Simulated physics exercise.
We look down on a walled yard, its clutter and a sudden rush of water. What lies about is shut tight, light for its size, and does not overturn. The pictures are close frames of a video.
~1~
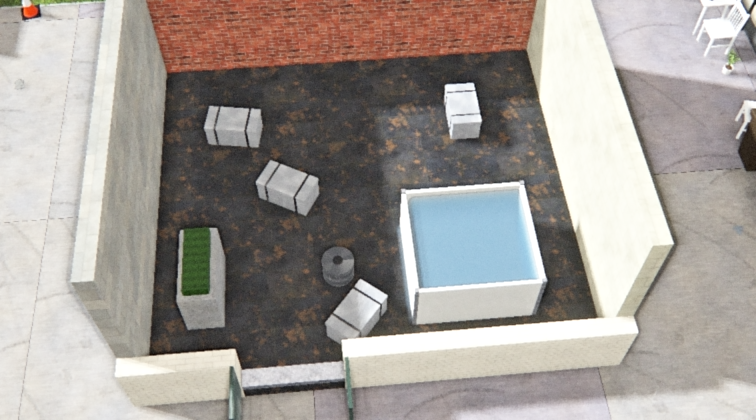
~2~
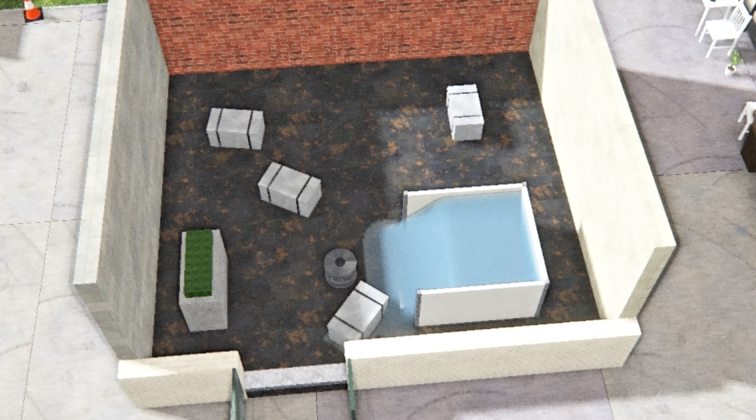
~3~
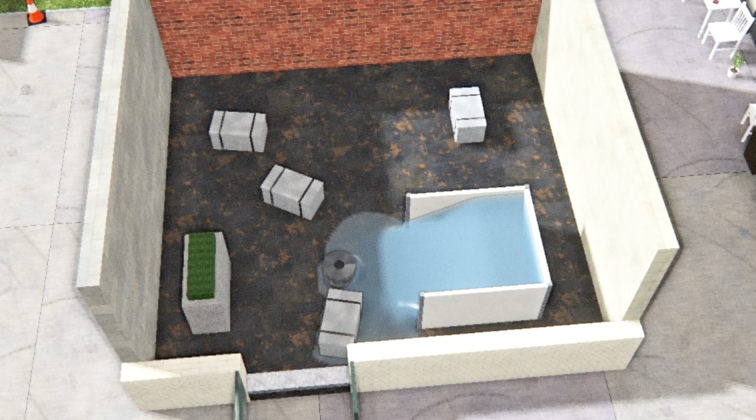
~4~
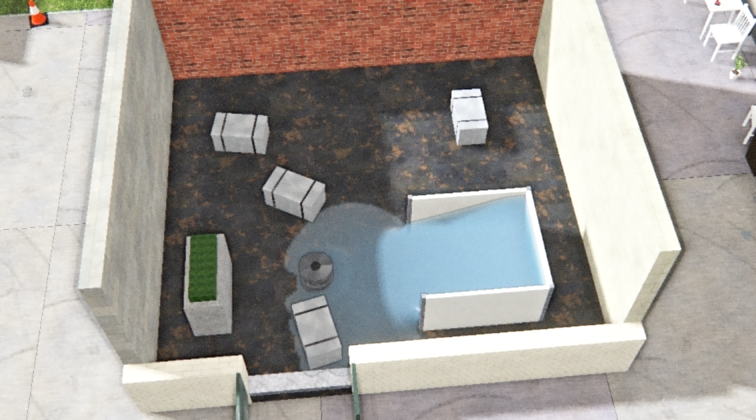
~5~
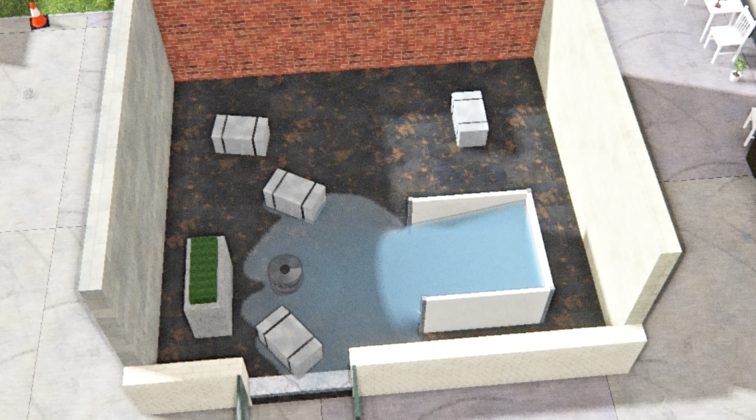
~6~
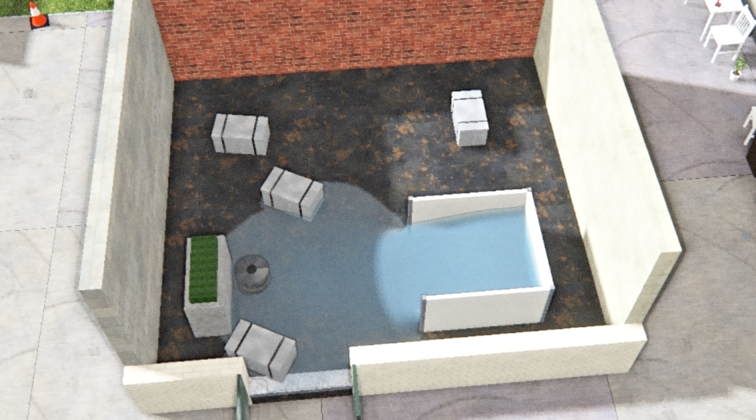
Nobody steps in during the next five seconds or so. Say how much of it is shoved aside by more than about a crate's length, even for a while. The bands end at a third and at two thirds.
That comes to two thirds or more.
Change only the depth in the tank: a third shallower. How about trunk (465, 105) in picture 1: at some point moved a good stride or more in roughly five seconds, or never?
My call: No.
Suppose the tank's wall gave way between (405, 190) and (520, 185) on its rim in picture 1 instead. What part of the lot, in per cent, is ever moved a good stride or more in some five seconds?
I make it 40 per cent.
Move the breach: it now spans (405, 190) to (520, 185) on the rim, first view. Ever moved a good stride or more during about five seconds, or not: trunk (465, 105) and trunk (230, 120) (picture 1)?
As listed: That far or more, pushed that far.
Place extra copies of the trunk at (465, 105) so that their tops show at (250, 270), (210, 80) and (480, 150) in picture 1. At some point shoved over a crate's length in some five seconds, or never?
In that order: Shifted that much, moved that far, under that.
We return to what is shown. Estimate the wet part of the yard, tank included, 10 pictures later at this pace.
Some 55 per cent.
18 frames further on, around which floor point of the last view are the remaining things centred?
Close to (274, 147).
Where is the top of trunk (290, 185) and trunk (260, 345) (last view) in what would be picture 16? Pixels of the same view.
Near (193, 123) and (180, 331).
A moment on, 2 of 5 are well off their spots; 1 afloat.
Next, 4 of 5 are well off their spots; 3 afloat.
Later, 4 of 5 are well off their spots; 4 afloat.
In the end, 4 of 5 are well off their spots, and 4 have been at some point; 4 afloat.
